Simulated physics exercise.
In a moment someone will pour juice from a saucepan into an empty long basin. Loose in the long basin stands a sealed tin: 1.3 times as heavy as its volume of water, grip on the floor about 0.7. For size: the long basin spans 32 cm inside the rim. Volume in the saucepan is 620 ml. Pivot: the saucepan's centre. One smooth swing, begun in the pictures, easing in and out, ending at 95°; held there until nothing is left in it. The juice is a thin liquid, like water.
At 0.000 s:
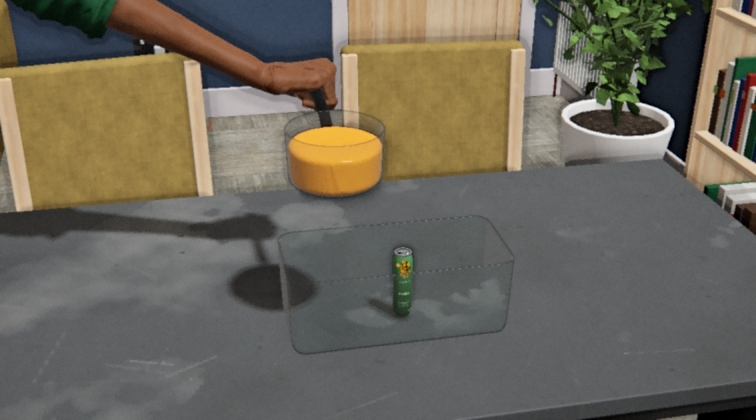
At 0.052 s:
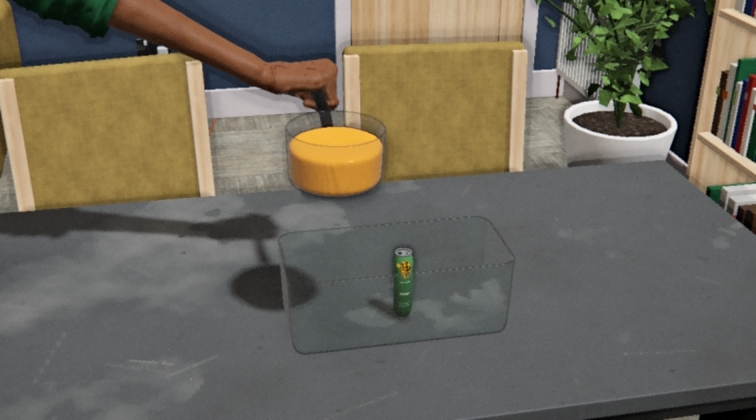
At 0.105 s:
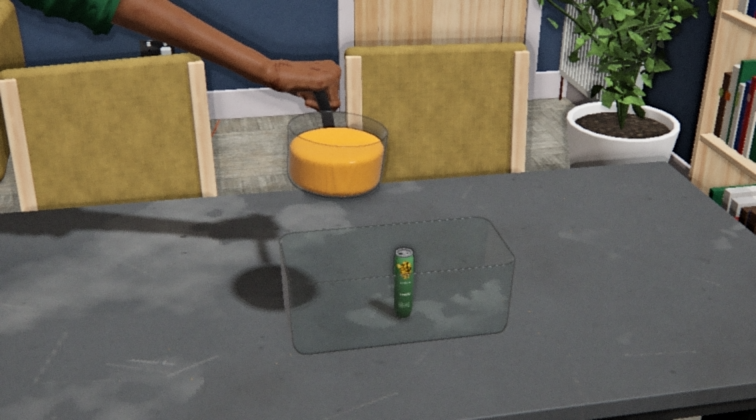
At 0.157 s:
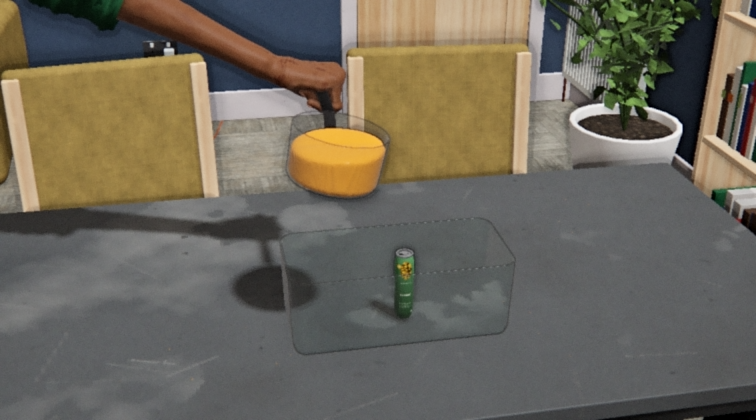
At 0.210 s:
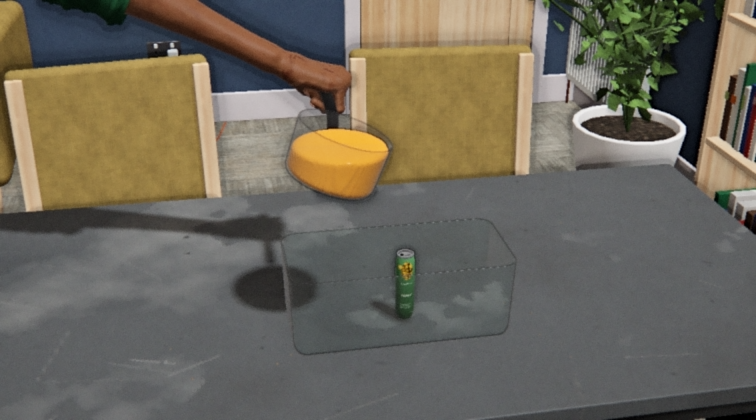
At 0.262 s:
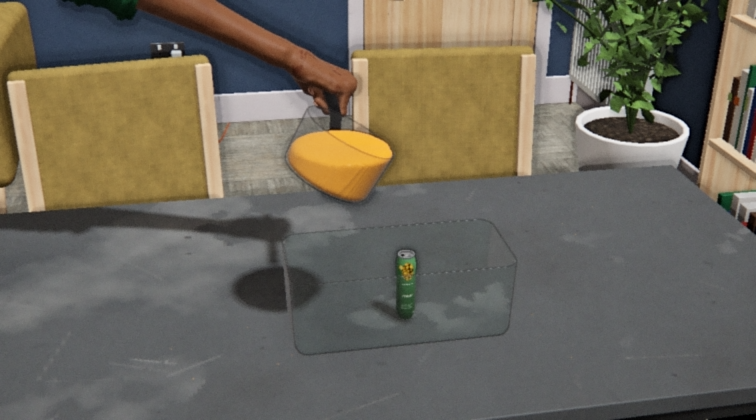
A clear saucepan of orange juice, held by a person's hand above a dark table, stays nearly level, then tilts steadily to the right beside a transparent basin with a green tin standing inside; the juice remains in the pan.
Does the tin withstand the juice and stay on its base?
It does not come down.
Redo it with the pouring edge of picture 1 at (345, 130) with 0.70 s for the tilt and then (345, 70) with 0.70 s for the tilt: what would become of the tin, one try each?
The tin overturns the first time and overturns the second time.
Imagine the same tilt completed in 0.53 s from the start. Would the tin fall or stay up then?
The tin would stay balanced.
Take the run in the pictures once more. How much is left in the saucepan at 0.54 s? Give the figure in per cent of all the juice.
Fraction remaining: Approx. 46 per cent.
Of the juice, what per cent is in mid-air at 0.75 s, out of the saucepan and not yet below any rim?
Roughly 12 %.
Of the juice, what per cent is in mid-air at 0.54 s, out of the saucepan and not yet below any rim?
Close to 42 in a hundred.
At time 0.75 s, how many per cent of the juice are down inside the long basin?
Some 74 per cent.
After 0.54 s the tilt is 84° and 46 per cent is still to pour; the tin stands where it began.
After 0.75 s the tilt is 95° and 13 per cent is still to pour; the tin stands where it began.
After 0.97 s the tilt is 95° and 4 per cent is still to pour; the tin stands where it began.
After 1.20 s the tilt is 95° and 1 per cent is still to pour; the tin stands where it began.
In the end the tin stands where it began.
